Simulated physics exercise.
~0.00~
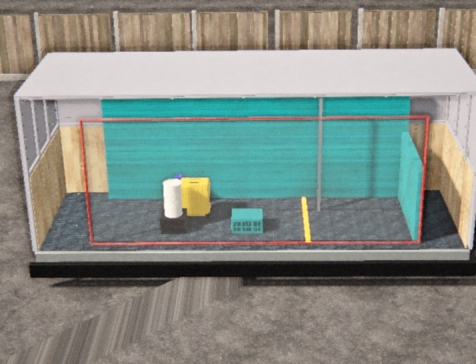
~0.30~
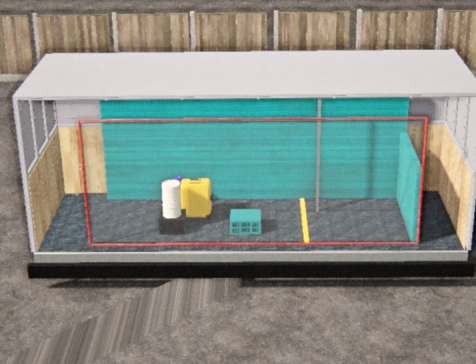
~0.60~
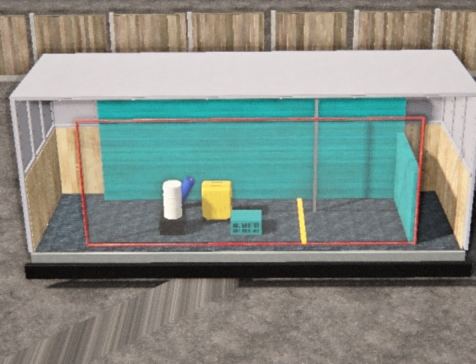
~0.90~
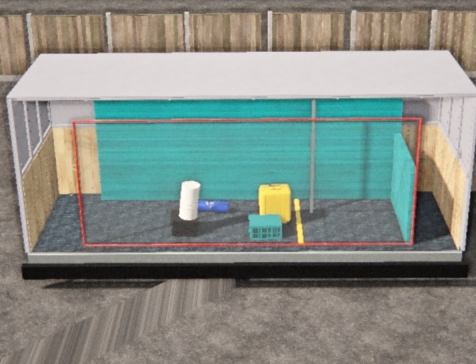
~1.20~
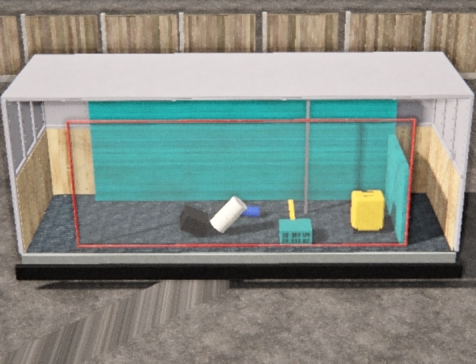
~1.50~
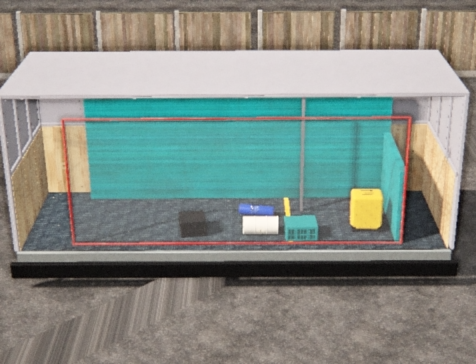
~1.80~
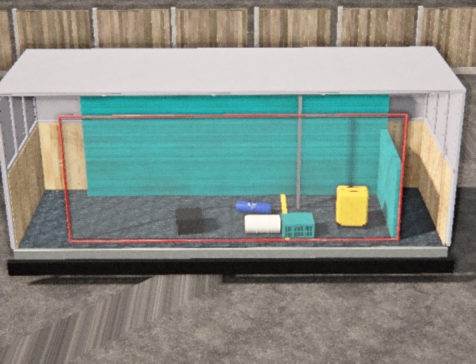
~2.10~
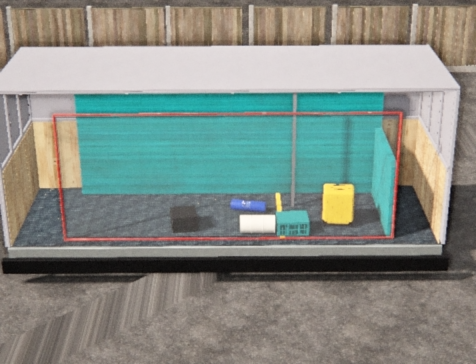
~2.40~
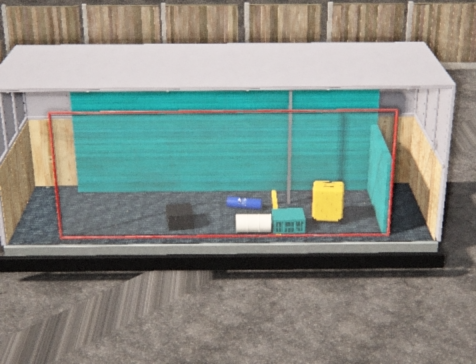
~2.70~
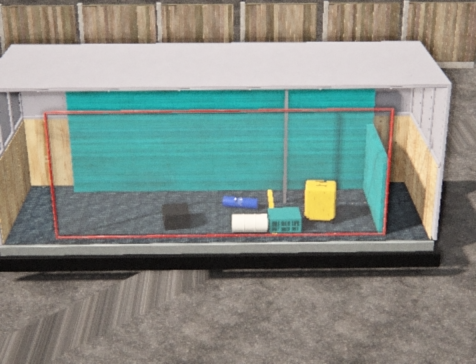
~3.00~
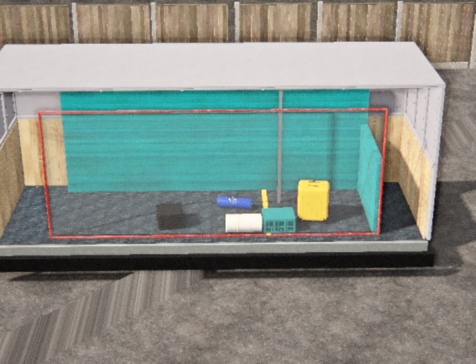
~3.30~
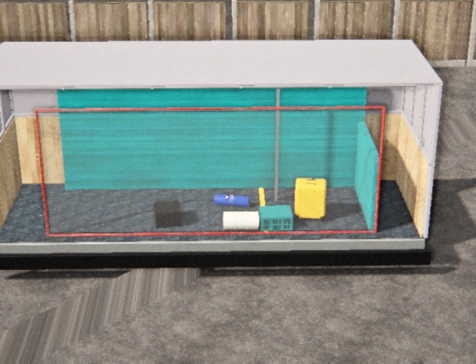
In an open bay, a yellow case slides right past a line as a white drum topples.
